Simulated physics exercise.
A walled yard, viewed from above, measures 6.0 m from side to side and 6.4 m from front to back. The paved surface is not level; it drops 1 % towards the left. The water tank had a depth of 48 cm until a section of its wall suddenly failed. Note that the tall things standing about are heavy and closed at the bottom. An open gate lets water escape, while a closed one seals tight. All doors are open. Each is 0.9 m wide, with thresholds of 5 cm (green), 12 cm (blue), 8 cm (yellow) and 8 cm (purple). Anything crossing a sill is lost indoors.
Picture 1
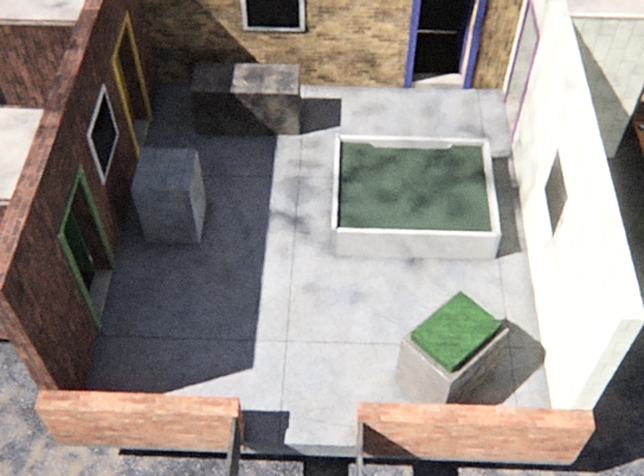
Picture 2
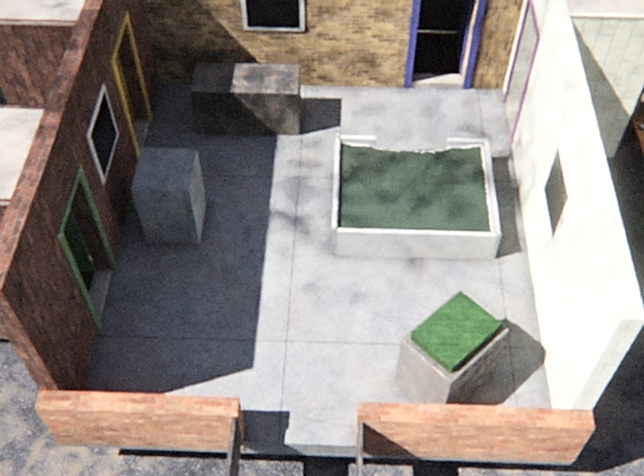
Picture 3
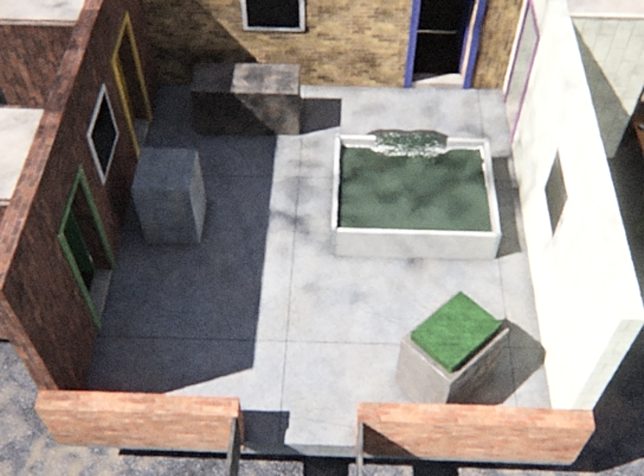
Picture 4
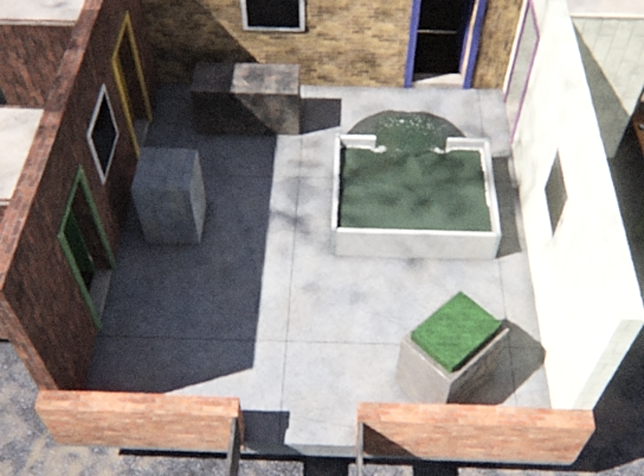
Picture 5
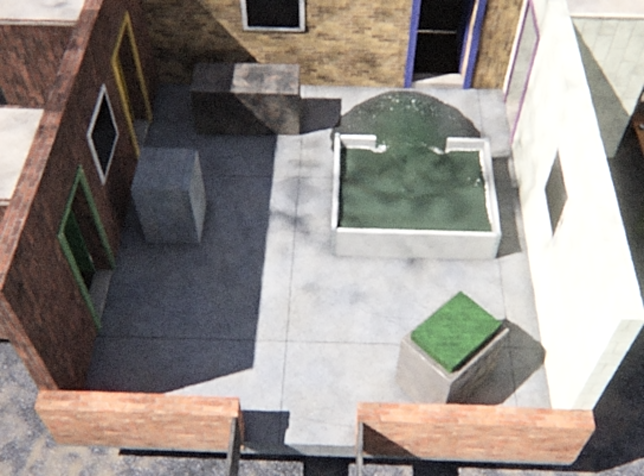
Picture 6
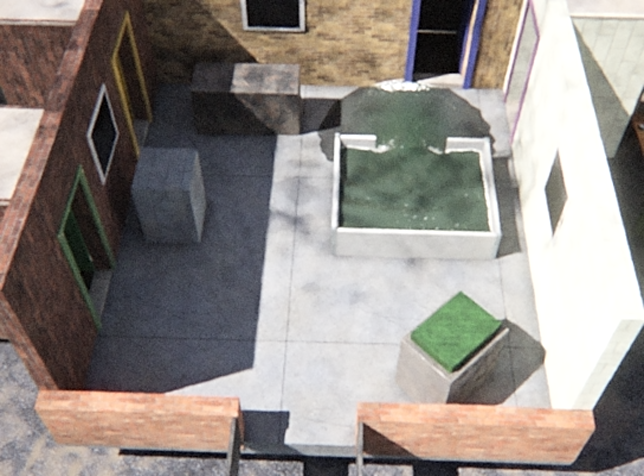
Dark green water pouring through a gap in the far side of a white-walled tank, spreading across a walled yard's grey paving.
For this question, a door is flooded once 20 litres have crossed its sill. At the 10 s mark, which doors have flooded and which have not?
The green door has not; the blue door has flooded; the yellow door has not; the purple door has flooded.
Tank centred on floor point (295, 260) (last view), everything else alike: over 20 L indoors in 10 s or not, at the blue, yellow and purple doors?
Checking the limit: Blue is within it, yellow is beyond it and purple is beyond it.
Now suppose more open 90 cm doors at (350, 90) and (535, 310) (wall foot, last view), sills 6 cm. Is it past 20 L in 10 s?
Well, the first one ends up on the high side, the second one on the low side.
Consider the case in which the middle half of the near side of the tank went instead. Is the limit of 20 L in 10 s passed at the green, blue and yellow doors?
Green falls short; blue falls short; yellow falls short.
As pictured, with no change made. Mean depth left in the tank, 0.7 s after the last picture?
The mean depth is some 34 cm.
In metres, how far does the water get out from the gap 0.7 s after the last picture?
Around 2.6 metres.
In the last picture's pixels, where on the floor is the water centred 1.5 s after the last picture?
Roughly (400, 167) in the last picture.
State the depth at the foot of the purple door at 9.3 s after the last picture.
I'd say close to 5.5 cm.
Then, 0.7 s after the last picture water covers 15 % of the floor and is deepest (30 cm) near (395, 91); green door not reached, blue door 26 cm at the sill, 27 L in, yellow door not reached, purple door 3 cm at the sill, 0 L in.
Then, 1.5 s after the last picture water covers 20 % of the floor and is deepest (28 cm) near (499, 92); green door not reached, blue door 25 cm at the sill, 81 L in, yellow door not reached, purple door 13 cm at the sill, 2 L in.
Then, 2.8 s after the last picture water covers 30 % of the floor and is deepest (27 cm) near (159, 87); green door not reached, blue door 18 cm at the sill, 135 L in, yellow door 6 cm at the sill, 0 L in, purple door 14 cm at the sill, 24 L in.
Then, 5.3 s after the last picture water covers 60 % of the floor and is deepest (20 cm) near (158, 93); green door 3 cm at the sill, 0 L in, blue door 12 cm at the sill, 160 L in, yellow door 8 cm at the sill, 0 L in, purple door 11 cm at the sill, 53 L in.
Then, 9.3 s after the last picture water covers 90 % of the floor and is deepest (14 cm) near (159, 87); green door 3 cm at the sill, 0 L in, blue door 7 cm at the sill, 161 L in, yellow door 6 cm at the sill, 1 L in, purple door 5 cm at the sill, 59 L in.
